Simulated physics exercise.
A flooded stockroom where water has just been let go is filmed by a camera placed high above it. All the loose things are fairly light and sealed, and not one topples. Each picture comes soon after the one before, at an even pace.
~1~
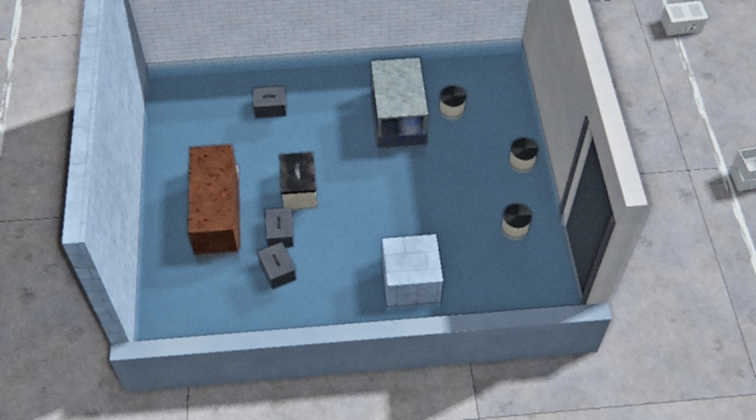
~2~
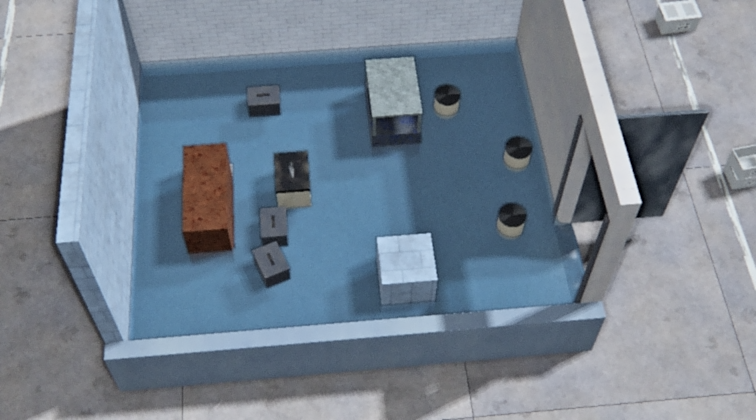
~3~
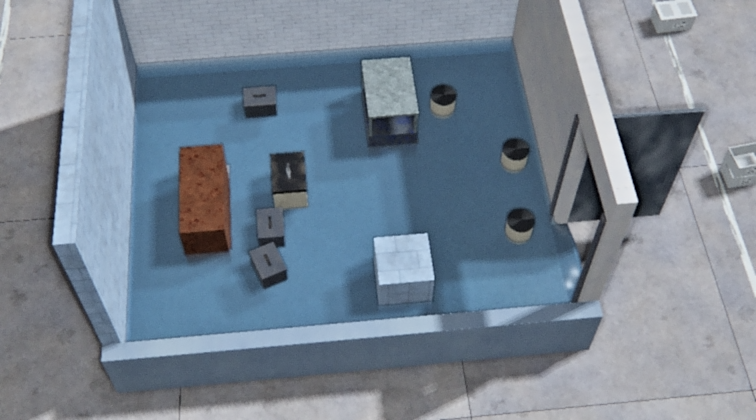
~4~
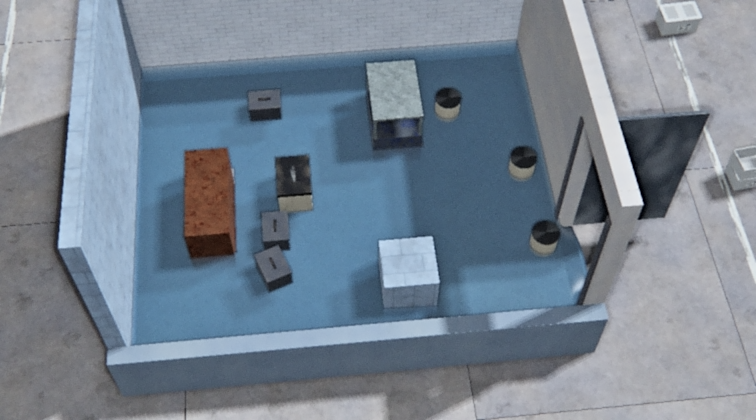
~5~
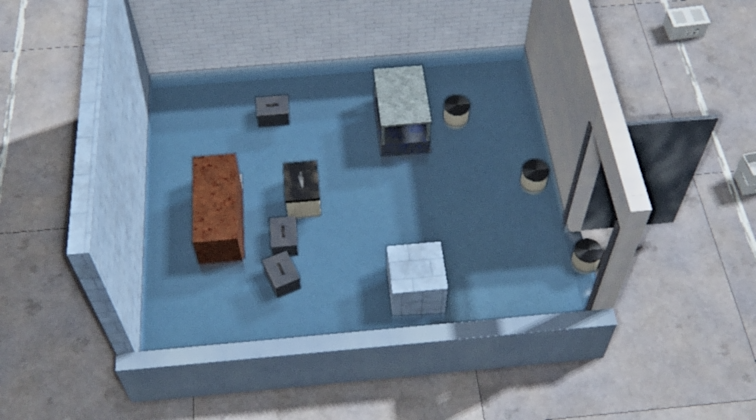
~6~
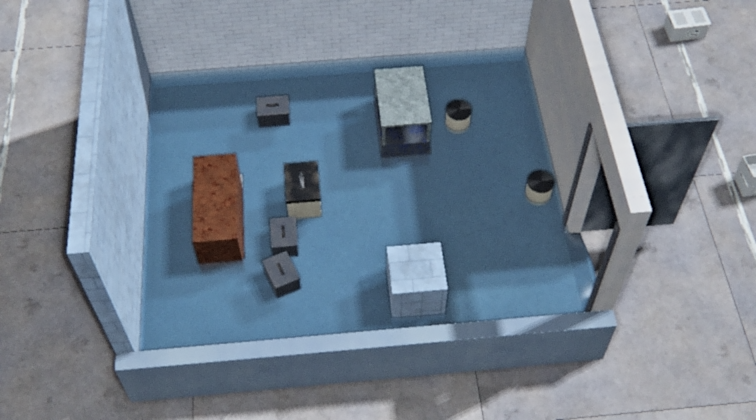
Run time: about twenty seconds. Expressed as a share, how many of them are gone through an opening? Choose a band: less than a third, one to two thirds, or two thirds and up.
Two thirds and up.
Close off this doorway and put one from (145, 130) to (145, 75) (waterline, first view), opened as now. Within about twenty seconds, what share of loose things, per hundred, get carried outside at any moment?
I'd guess around 60 percent.
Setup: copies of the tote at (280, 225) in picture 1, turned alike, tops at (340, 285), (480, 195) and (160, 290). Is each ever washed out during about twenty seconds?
In order, the first is never leaving, the second escaping, the third never leaving.
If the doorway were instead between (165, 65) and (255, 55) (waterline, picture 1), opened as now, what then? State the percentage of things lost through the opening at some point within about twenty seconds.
Some 60 per cent of the lot.
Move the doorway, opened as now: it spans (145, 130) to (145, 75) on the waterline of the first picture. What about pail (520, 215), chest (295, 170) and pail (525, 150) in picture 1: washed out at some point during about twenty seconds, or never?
Going through them in sequence: Trapped, then gets out, then trapped.
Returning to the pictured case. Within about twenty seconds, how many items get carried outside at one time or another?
5.
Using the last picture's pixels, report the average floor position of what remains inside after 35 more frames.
Around pixel (438, 246).
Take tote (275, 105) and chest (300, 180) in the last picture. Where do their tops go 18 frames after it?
Estimated positions: (314, 125); (407, 206).
A moment on, 2 of 7 are out; 5 afloat.
Next, 2 of 7 are out; 5 afloat.
Later, 4 of 7 are out; 3 afloat.
In the end, 5 of 7 are out; 2 afloat.
